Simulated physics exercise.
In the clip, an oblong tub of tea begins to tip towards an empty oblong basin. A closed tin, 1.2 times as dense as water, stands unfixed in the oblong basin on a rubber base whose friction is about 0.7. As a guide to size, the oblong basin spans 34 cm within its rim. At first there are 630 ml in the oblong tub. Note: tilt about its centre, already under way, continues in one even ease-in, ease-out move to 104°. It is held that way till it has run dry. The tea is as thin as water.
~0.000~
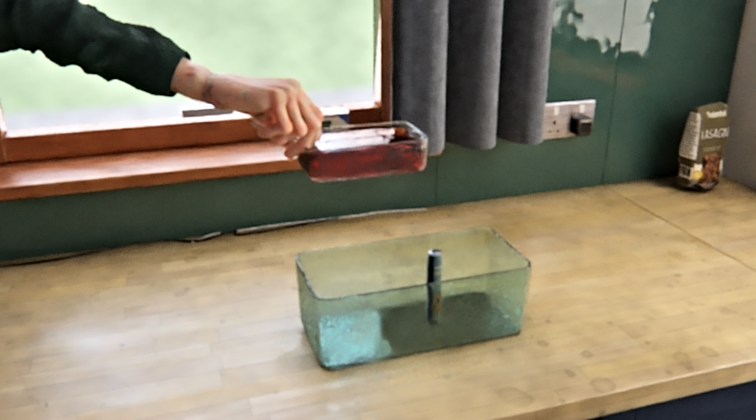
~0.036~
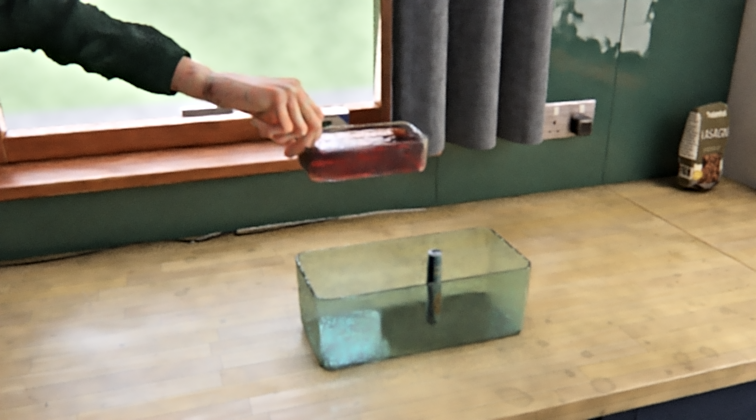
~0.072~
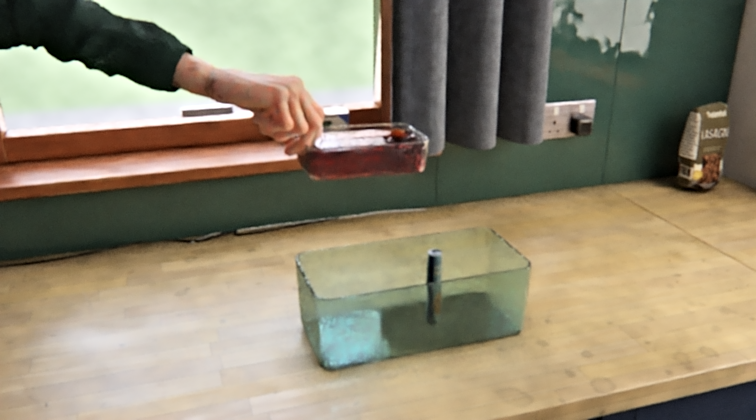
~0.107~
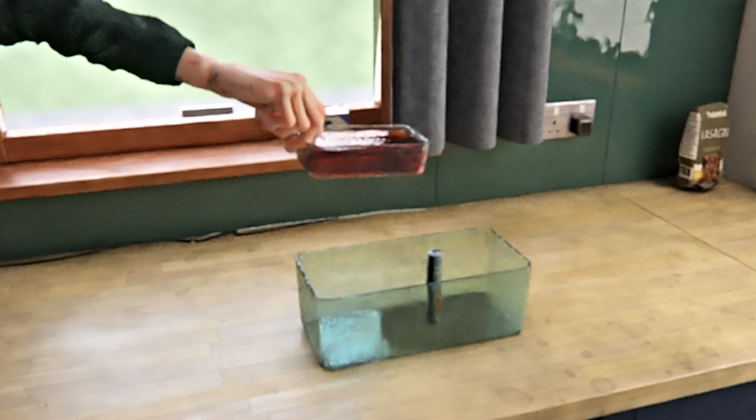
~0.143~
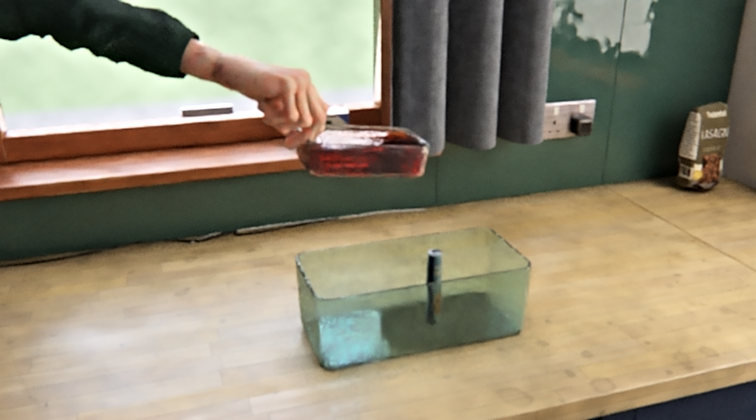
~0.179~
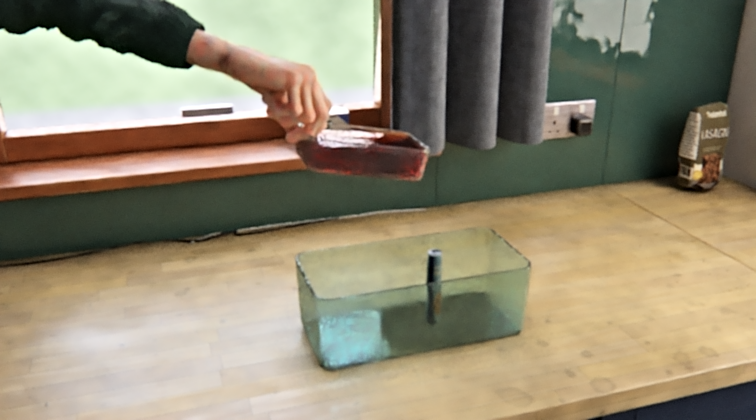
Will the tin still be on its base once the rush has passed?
Yes, it is not upset.
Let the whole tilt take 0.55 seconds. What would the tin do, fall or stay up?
The tin remains upright.
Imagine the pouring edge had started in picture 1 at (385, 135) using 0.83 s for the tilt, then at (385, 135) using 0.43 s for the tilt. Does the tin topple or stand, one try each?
Trial 1 - tin tips; trial 2 - tin tips.
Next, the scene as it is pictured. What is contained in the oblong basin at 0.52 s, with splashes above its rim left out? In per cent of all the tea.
Near 18 in a hundred.
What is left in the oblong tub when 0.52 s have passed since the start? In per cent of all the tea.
At that time about 14 in a hundred parts are still held.
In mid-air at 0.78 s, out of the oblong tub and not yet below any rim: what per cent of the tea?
Roughly 8 per cent.
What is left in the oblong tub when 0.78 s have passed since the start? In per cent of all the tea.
About 1 percent.
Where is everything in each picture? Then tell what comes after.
In the first picture, tilt 0°; pouring edge (418, 131); surface from (302, 145) to (415, 135); the oblong basin's rim runs from (305, 277) to (510, 246); the tin's top is at (435, 256).
In the second picture, tilt 0°; pouring edge (418, 132); surface from (302, 145) to (415, 135).
In the third picture, tilt 2°; pouring edge (418, 133); surface from (302, 144) to (416, 135).
In the fourth picture, tilt 4°; pouring edge (419, 136); surface from (302, 143) to (416, 137).
In the fifth picture, tilt 7°; pouring edge (419, 139); surface from (303, 141) to (416, 138).
In the sixth picture, tilt 11°; pouring edge (419, 143); surface from (304, 140) to (417, 140).
Then, 0.52 s in, the tilt is 73° and 15 per cent is still to pour; the tin stands where it began.
Then, 0.78 s in, the tilt is 103° and 1 per cent is still to pour; the tin stands where it began.
Then, 1.04 s in, the tilt is 104° and 0 per cent is still to pour; the tin stands where it began.
Then, 1.33 s in, the tilt is 104° and 0 per cent is still to pour; the tin stands where it began.
Finally, the tin stands where it began.
